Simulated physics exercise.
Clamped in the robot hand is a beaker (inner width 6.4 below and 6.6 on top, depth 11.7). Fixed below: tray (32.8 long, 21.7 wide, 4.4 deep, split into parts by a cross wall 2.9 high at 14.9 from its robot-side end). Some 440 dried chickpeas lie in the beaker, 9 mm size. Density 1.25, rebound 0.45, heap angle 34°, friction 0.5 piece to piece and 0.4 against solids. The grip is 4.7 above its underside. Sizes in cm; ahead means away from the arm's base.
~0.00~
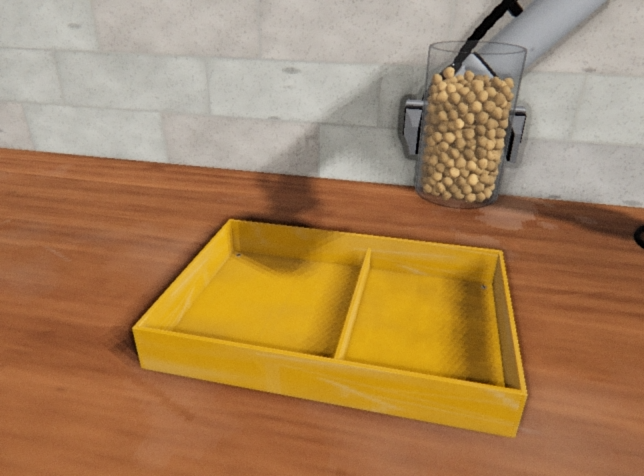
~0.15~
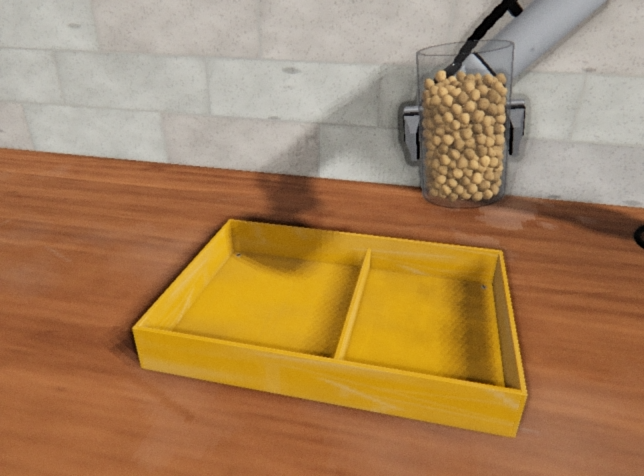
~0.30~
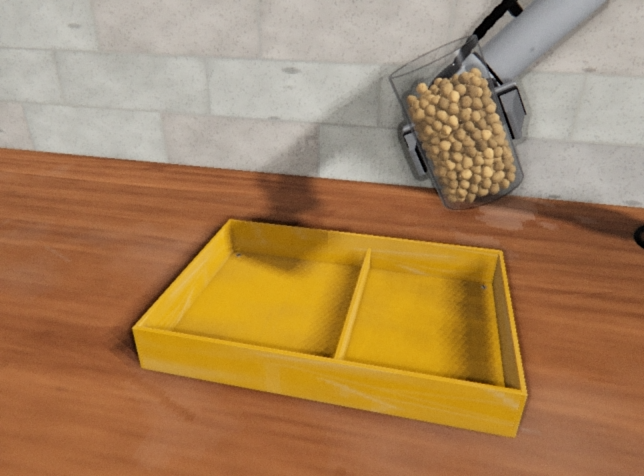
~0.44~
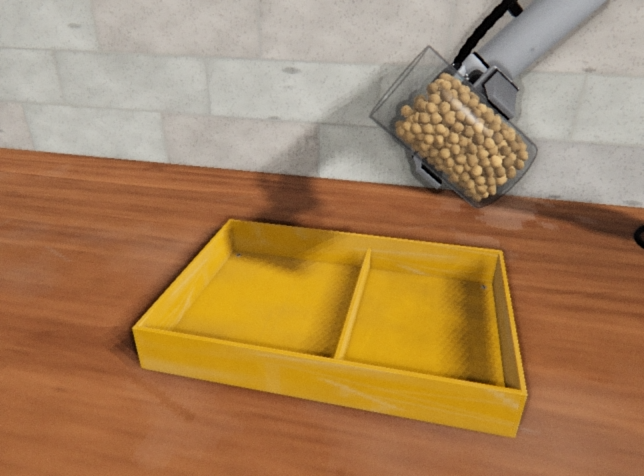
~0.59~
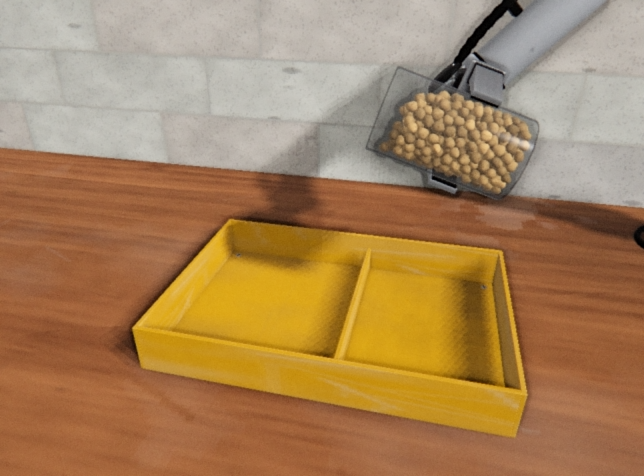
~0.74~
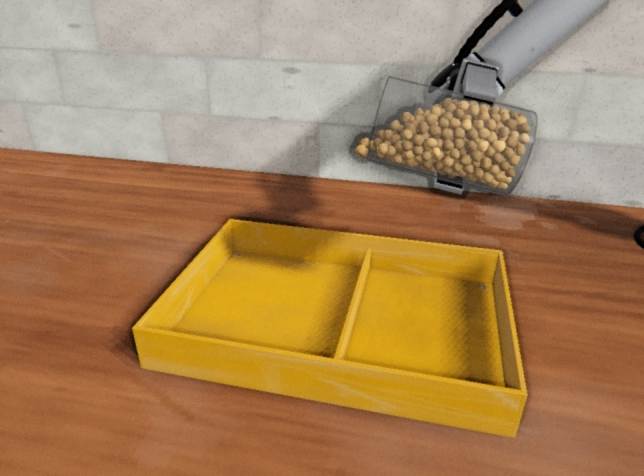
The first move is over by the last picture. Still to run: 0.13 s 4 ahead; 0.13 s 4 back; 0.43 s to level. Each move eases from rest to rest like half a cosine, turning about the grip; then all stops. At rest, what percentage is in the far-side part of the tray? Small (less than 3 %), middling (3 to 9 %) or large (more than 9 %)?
Answer: Large; more than 9 % of the dried chickpeas finish in the far-side part of the tray.
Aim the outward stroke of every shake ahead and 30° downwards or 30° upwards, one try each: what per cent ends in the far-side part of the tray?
Some 15 and 30 per cent.
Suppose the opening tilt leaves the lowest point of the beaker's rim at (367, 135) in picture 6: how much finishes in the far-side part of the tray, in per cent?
Some 10 per cent.
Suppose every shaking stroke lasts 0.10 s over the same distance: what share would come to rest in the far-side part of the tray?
It would be near 40 per cent.
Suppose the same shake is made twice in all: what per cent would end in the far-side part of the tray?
It would be near 35 per cent.
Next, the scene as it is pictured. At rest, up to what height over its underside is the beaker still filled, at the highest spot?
About 8.5 cm.
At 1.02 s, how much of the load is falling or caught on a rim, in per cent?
About 17 per cent.
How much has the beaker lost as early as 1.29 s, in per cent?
Some 25 per cent.
By 1.02 s, tilted 80° forward, highest piece 22 above the table; 352 in the beaker, 7 in the far-side part, 76 in flight or on a rim.
By 1.29 s, tilted 19° forward, highest piece 27 above the table; 330 in the beaker, 97 in the far-side part, 6 in the robot-side part, 2 in flight or on a rim.
By 1.63 s, level, highest piece 24 above the table; 330 in the beaker, 99 in the far-side part, 6 in the robot-side part.
By 2.68 s, level, highest piece 24 above the table; 330 in the beaker, 99 in the far-side part, 6 in the robot-side part.
Final count, 330 in the beaker, 99 in the far-side part, 6 in the robot-side part. That is 23 % in the far-side part of the tray.
